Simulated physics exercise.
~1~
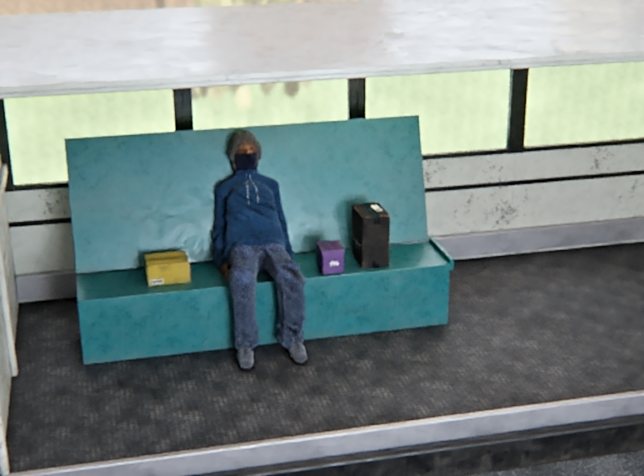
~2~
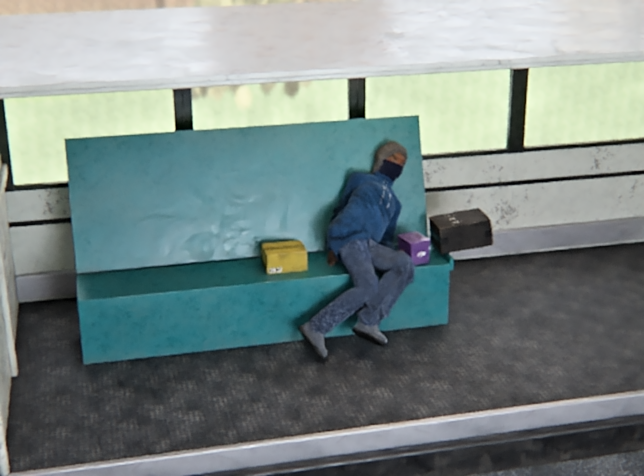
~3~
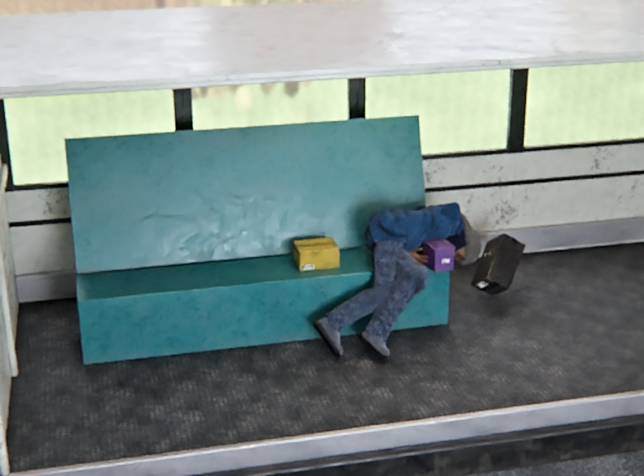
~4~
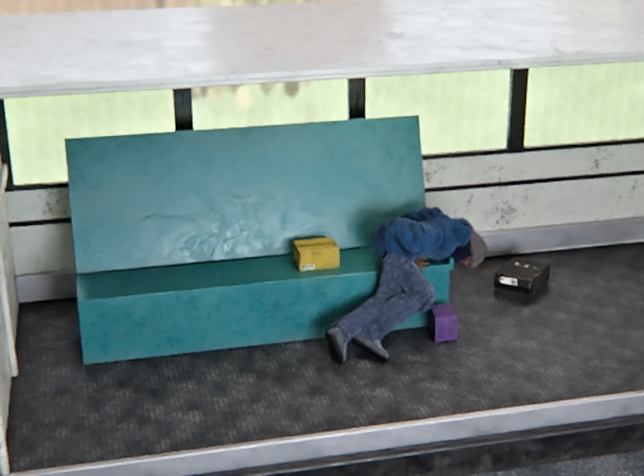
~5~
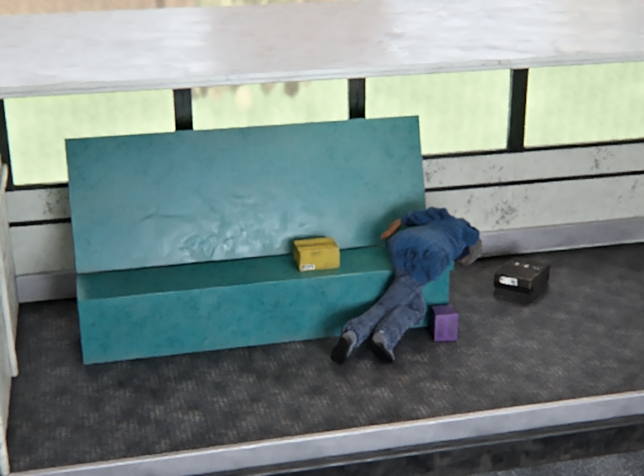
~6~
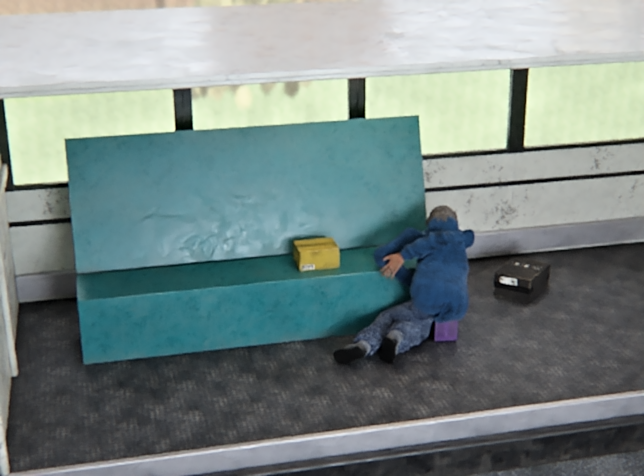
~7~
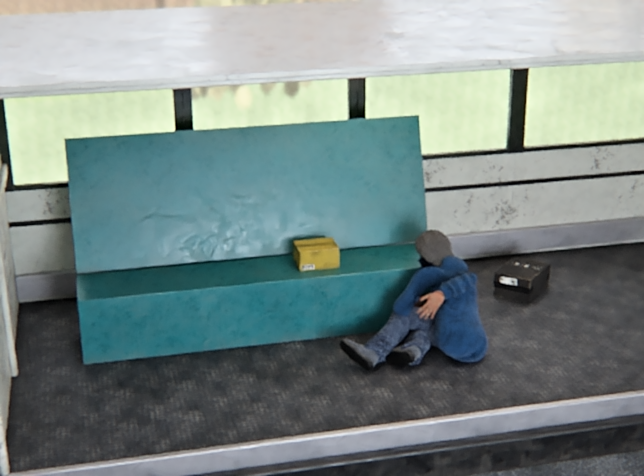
A slumped passenger slides right off a teal bench after black and purple boxes fall.
